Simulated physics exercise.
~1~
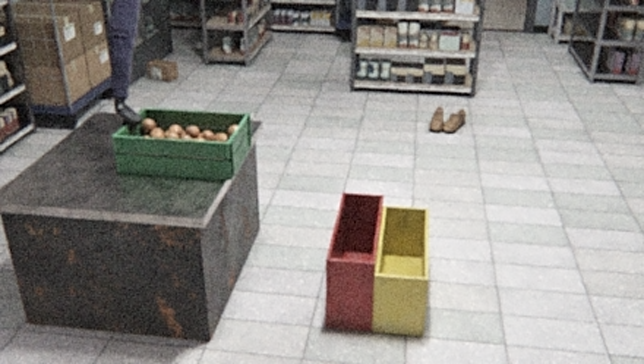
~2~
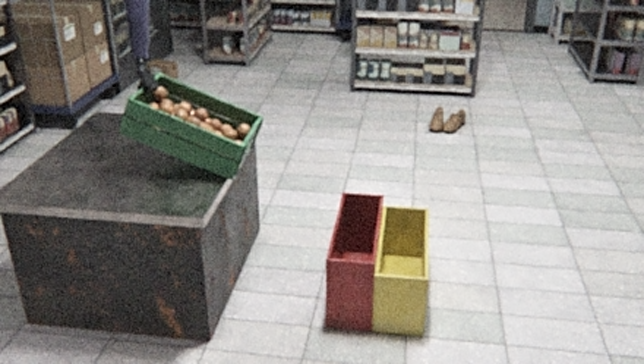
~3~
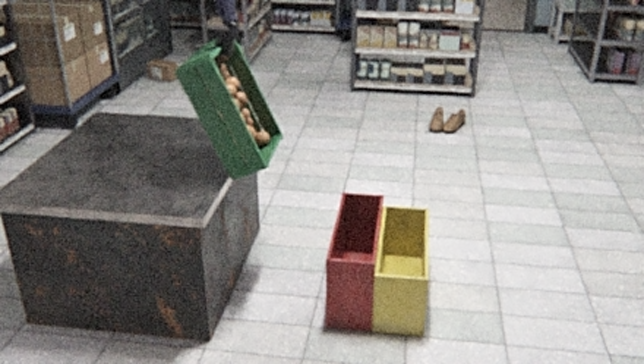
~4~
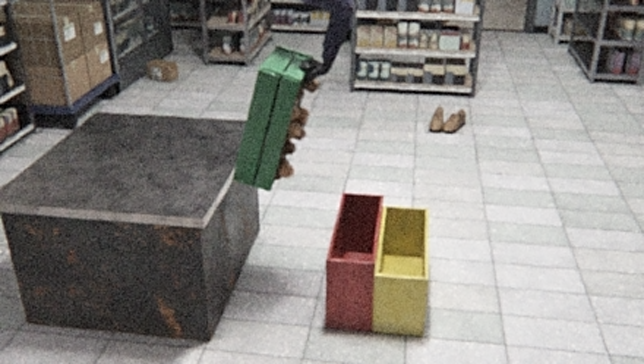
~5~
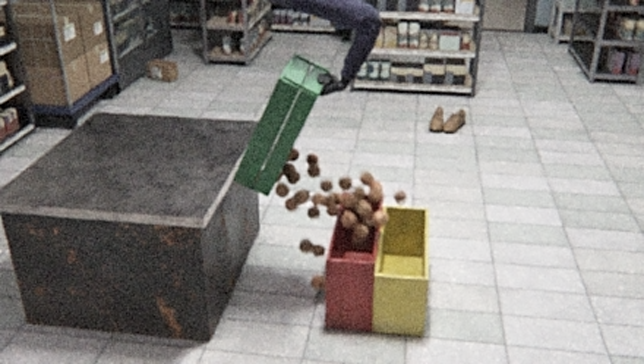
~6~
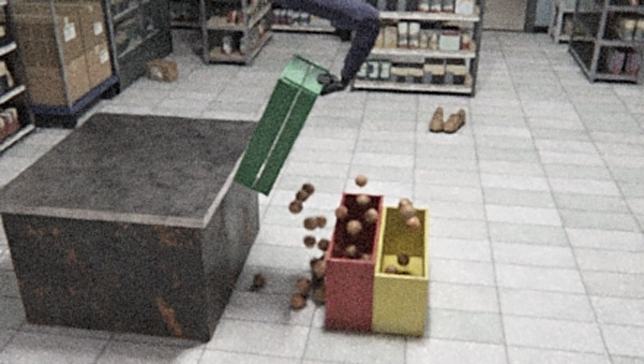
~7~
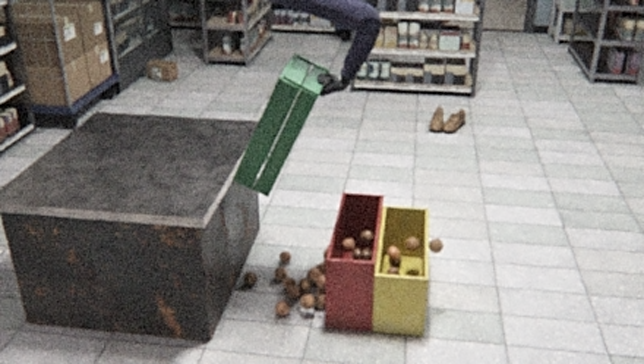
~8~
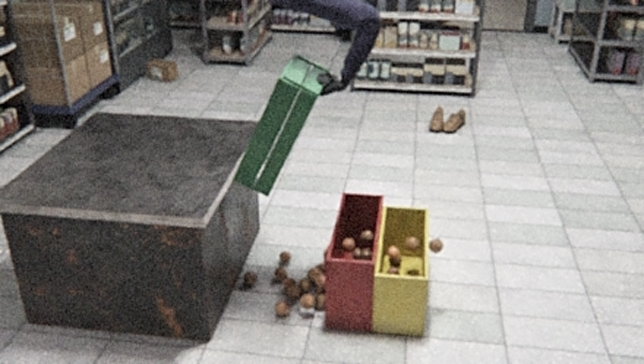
The clip shows a dark-sleeved arm tipping a green crate of round brown onions over a bench's edge, spilling them toward a red tote and a yellow tub; many end up on the floor before the tote, others inside both containers, the tote holding more, and one beyond the tub.
